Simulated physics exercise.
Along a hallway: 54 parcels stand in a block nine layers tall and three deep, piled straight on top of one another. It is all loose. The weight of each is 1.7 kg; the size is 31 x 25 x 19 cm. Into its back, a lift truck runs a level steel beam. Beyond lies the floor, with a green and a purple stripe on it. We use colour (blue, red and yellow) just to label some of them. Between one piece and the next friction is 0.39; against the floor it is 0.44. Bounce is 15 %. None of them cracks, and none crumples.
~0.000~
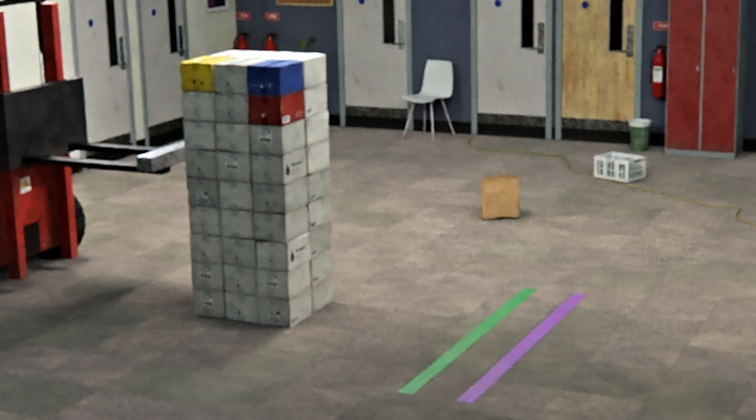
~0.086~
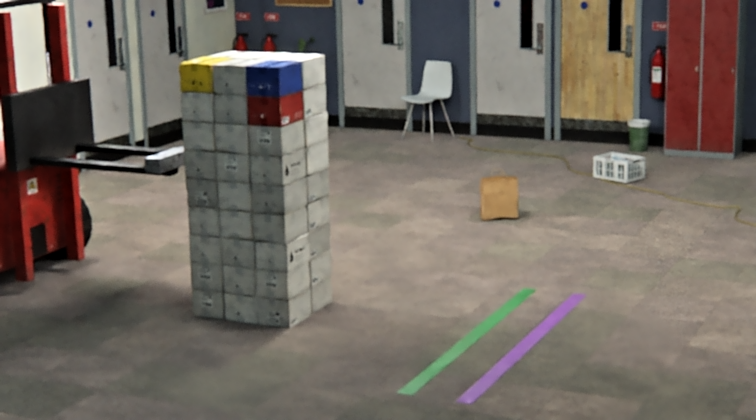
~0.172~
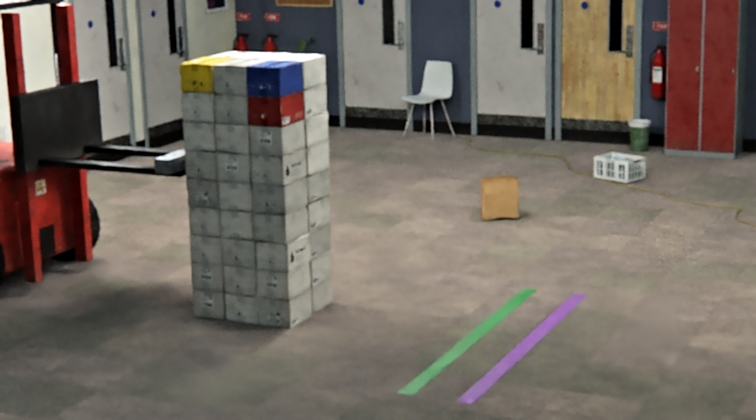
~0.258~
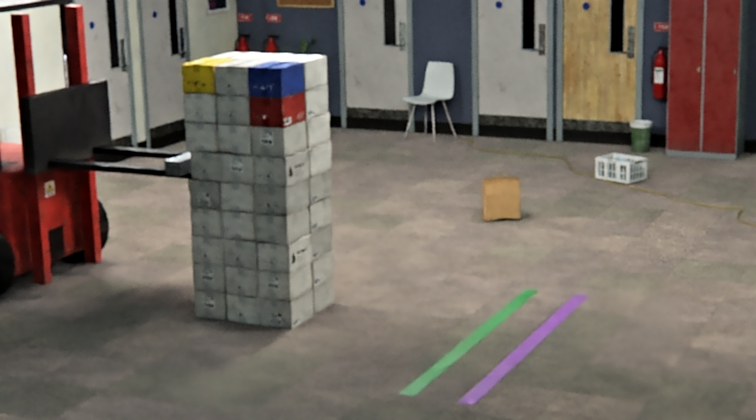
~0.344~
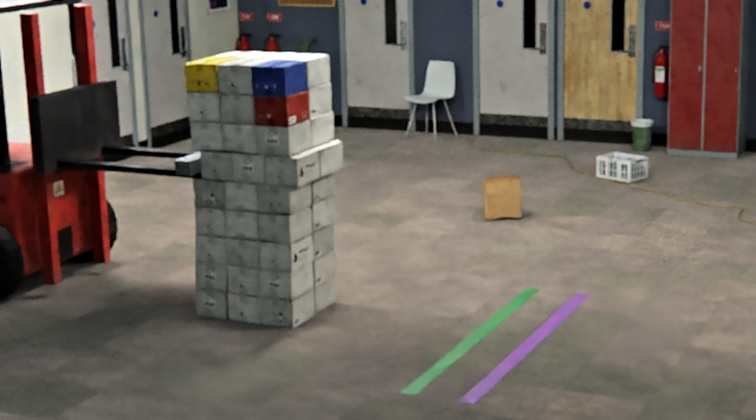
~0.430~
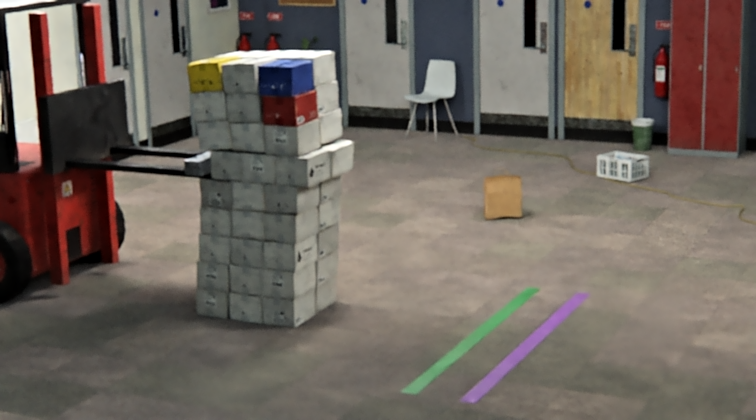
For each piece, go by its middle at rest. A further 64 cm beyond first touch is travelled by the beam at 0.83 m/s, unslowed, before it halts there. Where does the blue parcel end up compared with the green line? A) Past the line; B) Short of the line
Past the line.
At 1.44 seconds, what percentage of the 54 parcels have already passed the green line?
By then, 15 per cent.
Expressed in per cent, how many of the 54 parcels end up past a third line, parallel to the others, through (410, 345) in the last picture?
Roughly 35 percent.
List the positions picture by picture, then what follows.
In the first picture (we follow the side turned to the camera), beam (145, 165) 18 cm from the stack; green line, near end, (454, 353); purple line, near end, (509, 360); blue parcel (264, 81); yellow parcel (196, 77); red parcel (265, 111); no piece has moved.
The second picture shows beam (153, 166) 11 cm from the stack; blue parcel (263, 82).
The third picture shows beam (163, 167) 40 mm from the stack; blue parcel (263, 82).
The fourth picture shows beam (174, 169) 32 mm in; blue parcel (265, 83); 4 stirred so far.
The fifth picture shows beam (184, 168) 10 cm in; blue parcel (268, 82); yellow parcel (201, 78) displaced 16 mm; 28 stirred so far.
The sixth picture shows beam (193, 169) 17 cm in; green line, near end, (457, 353); purple line, near end, (512, 360); blue parcel (275, 81) displaced 6 cm; yellow parcel (204, 77) tipped 6°; red parcel (279, 111) displaced 8 cm; 42 stirred so far.
Around 0.62 s, none of the 54 parcels past the green line, 51 disturbed; blue parcel displaced 23 cm; yellow parcel tipped 19°.
Around 1.00 s, none of the 54 parcels past the green line, 53 disturbed; blue parcel tipped 19°, 9 cm lower; yellow parcel on its side.
Around 1.44 s, 7 of the 54 parcels past the green line; blue parcel tipped 55°, 81 cm lower; yellow parcel upside down.
Around 2.12 s, 15 of the 54 parcels past the green line; blue parcel on its side; red parcel upside down.
Finally (3.7 s), 15 of the 54 parcels past the green line; blue parcel on its side; red parcel upside down; yellow parcel 1.55 m lower. Seen by the last camera, middles, red parcel near (663, 360).
